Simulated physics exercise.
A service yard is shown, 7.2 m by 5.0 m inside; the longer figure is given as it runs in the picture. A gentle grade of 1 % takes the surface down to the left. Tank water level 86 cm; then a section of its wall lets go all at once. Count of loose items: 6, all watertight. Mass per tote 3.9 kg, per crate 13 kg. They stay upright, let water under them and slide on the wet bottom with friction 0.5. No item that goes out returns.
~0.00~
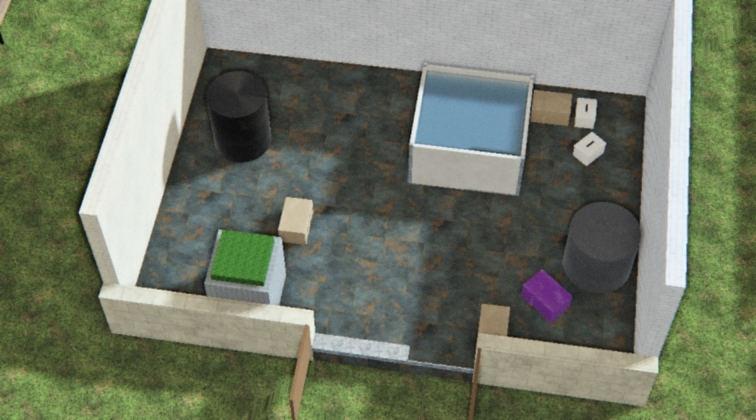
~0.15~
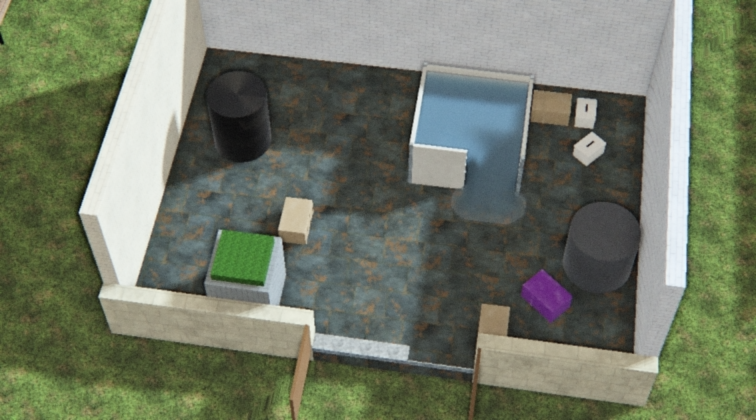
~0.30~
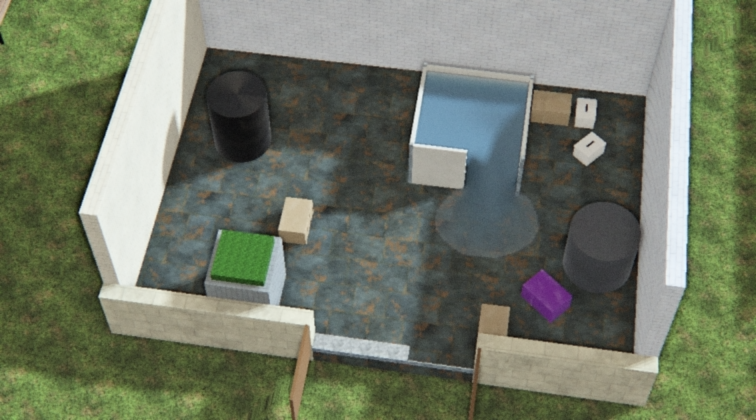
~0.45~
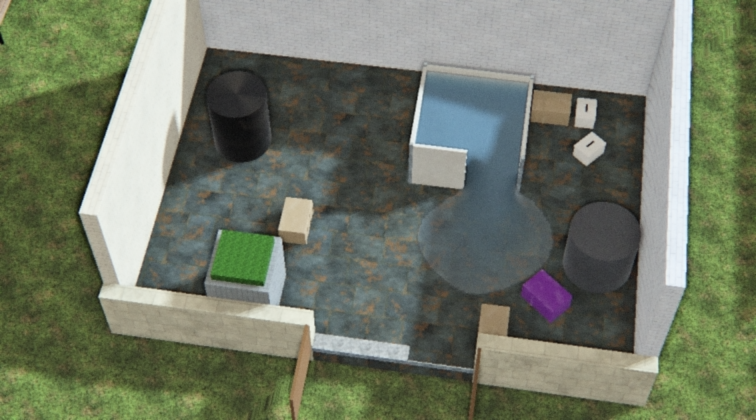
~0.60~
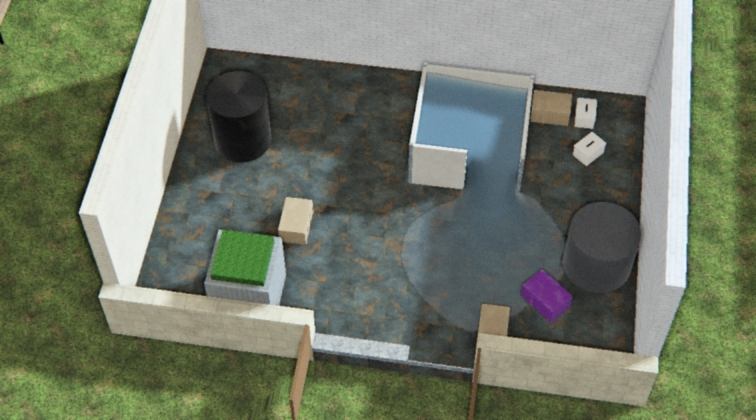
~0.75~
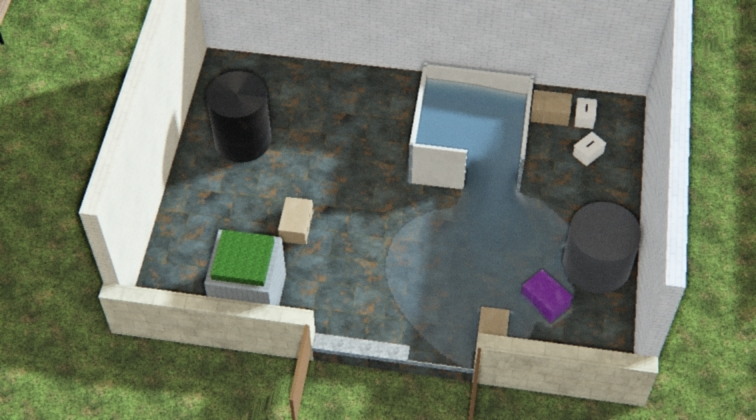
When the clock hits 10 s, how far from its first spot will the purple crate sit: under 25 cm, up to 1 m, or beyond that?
It moves a long way.
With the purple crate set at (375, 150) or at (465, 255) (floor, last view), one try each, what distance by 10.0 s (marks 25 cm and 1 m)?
Spot one - it barely budges; spot two - it is swept away.
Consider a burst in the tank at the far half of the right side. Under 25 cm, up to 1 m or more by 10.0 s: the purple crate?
Result: Purple crate essentially stationary.
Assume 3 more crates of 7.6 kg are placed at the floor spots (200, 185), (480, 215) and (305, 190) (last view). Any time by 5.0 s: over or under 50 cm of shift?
In sequence: Stays within; goes beyond; stays within.
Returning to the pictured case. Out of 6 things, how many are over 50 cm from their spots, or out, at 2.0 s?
My count gives 1.
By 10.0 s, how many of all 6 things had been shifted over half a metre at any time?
I get 4.
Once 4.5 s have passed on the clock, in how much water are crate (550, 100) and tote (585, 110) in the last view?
First about 1 cm, second about 3 cm.
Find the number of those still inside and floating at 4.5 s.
At that time, 1.
After 2.0 s the purple crate is near (615, 331), 1.1 m from its start, afloat; 0 of 6 are out; 2 afloat.
After 4.5 s the purple crate is near (567, 317), 0.5 m from its start, afloat; 1 of 6 are out; 1 afloat.
After 7.0 s the purple crate is near (512, 299), 0.5 m from its start, afloat; 1 of 6 are out; 3 afloat.
After 10.0 s the purple crate is near (413, 338), 2.1 m from its start, aground; 1 of 6 are out; 1 afloat.
